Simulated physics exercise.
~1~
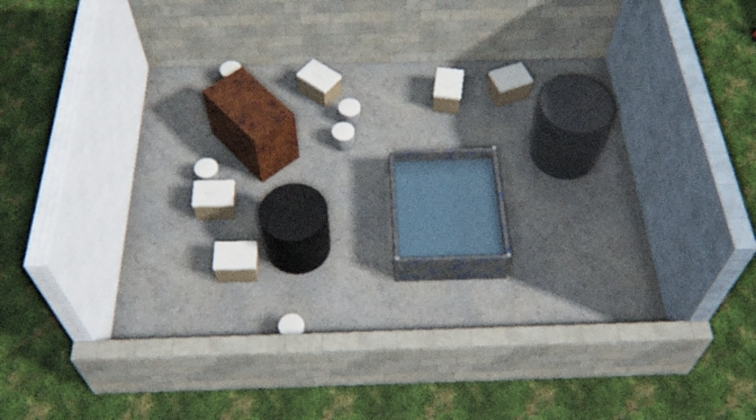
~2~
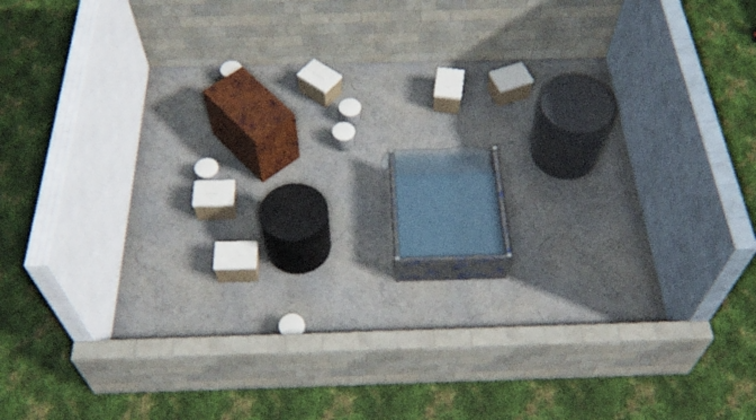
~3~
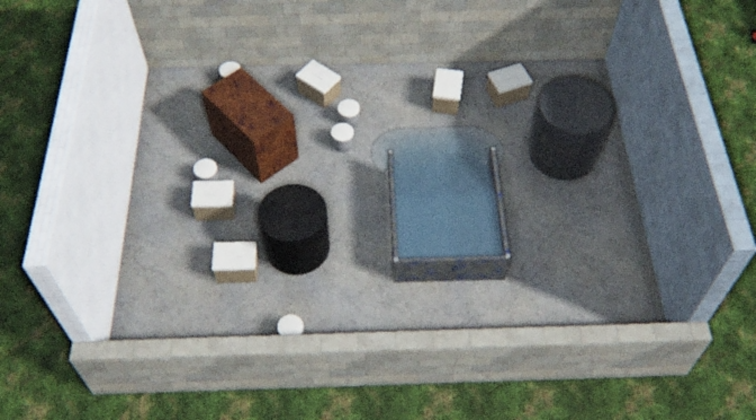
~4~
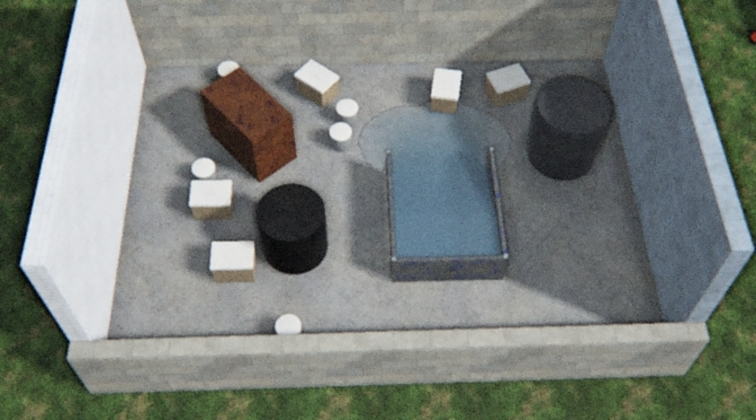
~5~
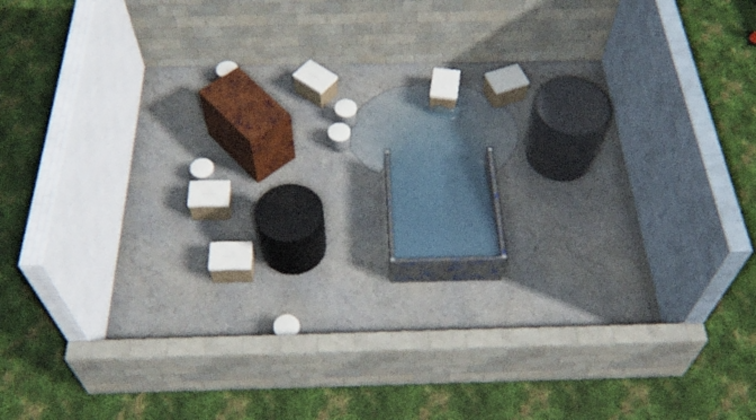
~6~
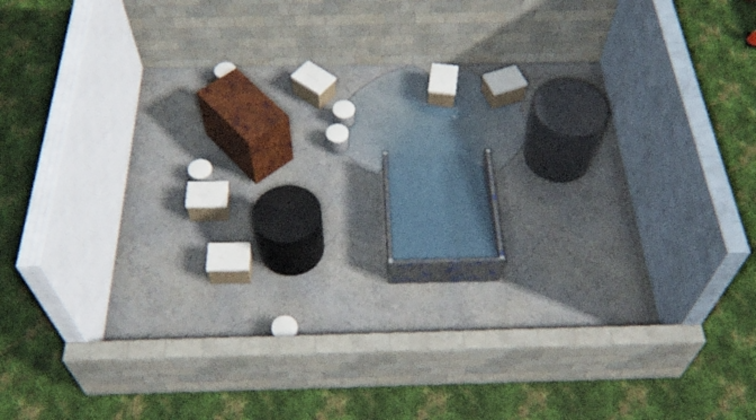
Water flows out of the open back of a tank and spreads across the gray courtyard floor.
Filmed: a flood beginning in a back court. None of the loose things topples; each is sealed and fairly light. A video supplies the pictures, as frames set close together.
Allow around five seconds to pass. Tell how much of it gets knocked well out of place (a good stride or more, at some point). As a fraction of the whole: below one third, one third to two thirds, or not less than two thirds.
The part that gets shoved well aside lies in the middle band.
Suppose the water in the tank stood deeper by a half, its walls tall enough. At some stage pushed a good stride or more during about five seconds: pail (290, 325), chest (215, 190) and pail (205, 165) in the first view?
Item by item: Missed the mark, then missed the mark, then missed the mark.
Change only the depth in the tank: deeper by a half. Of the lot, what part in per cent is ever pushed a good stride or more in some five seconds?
I reckon 60 per cent of the loose things.
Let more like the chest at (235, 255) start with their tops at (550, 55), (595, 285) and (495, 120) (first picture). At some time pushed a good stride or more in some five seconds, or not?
The answers, in order, are displaced a stride, remains nearby and displaced a stride.
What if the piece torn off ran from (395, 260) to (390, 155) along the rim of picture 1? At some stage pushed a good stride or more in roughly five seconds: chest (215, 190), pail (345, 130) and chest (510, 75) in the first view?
One after the other: Moved that far, moved that far, never so far.
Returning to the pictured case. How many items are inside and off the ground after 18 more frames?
Result - 2.
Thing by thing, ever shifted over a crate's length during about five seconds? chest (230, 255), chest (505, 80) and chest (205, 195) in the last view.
Short of that, goes that far, short of that.
A moment on, 0 of 10 are well off their spots; 0 afloat.
Next, 2 of 10 are well off their spots; 1 afloat.
Later, 5 of 10 are well off their spots; 2 afloat.
In the end, 6 of 10 are well off their spots, and 6 have been at some point; 1 afloat.
